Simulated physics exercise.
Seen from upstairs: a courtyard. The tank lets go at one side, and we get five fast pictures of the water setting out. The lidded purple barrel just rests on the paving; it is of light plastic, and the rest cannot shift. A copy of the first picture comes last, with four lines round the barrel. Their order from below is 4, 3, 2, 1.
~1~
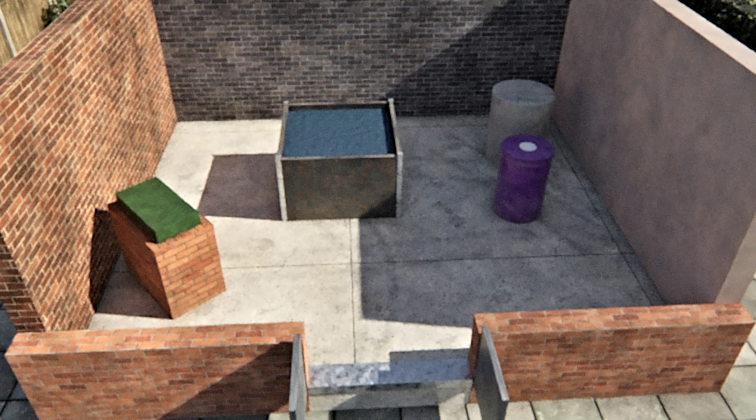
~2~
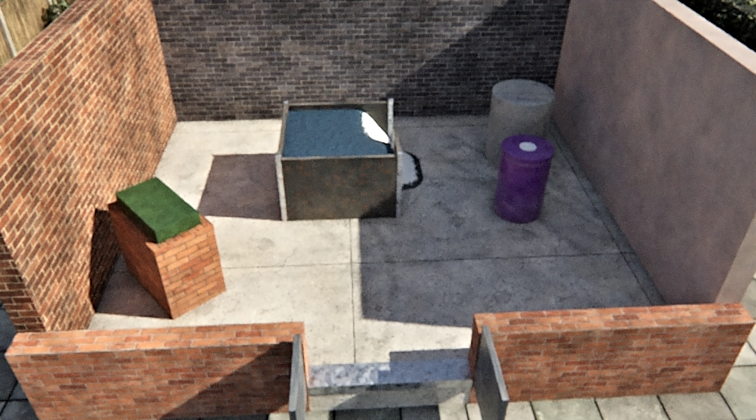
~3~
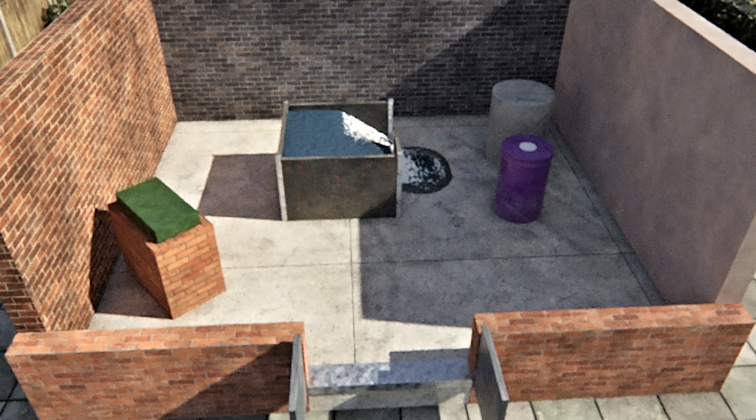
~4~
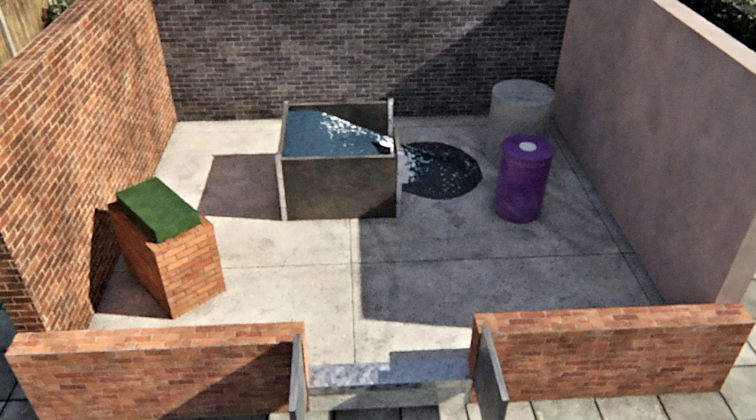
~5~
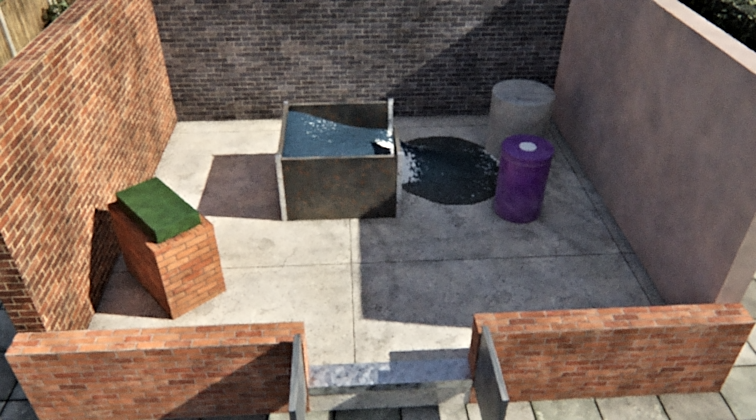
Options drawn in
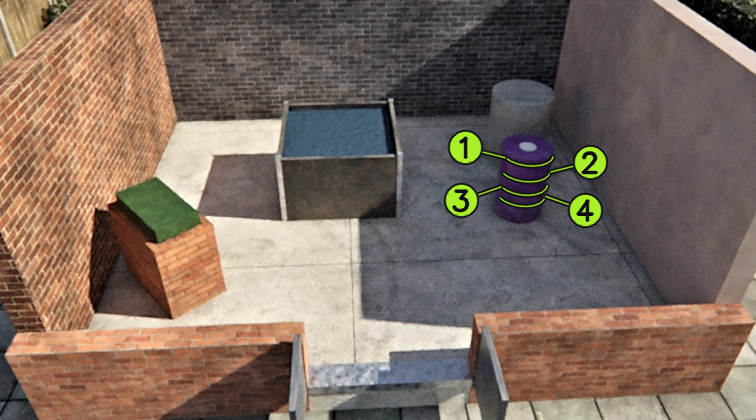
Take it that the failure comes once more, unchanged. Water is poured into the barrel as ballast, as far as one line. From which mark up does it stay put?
Line 4 just does it.
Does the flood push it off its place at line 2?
No, not at all.
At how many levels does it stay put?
All of them.
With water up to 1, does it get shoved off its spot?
No.
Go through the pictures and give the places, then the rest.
Lid of the purple barrel at (528, 147); tank full, its middle at (339, 134); open gate at (390, 321), in the first picture.
In the second picture, 1 % of the ground wet, in view closest to the barrel at (416, 177).
In the third picture, 3 % of the ground wet, in view closest to the barrel at (446, 177).
In the fourth picture, 5 % of the ground wet, in view closest to the barrel at (472, 181).
Lid of the purple barrel at (528, 147); 8 % of the ground wet, in view closest to the barrel at (491, 189), in the fifth picture.
On the marked copy, 1 at (534, 166); 2 at (531, 181); 3 at (528, 195); 4 at (526, 206); from the bottom up 4, 3, 2, 1.
If 1 is chosen, it does not move.
If 2 is chosen, it does not move.
If 3 is chosen, it does not move.
If 4 is chosen, it does not move.
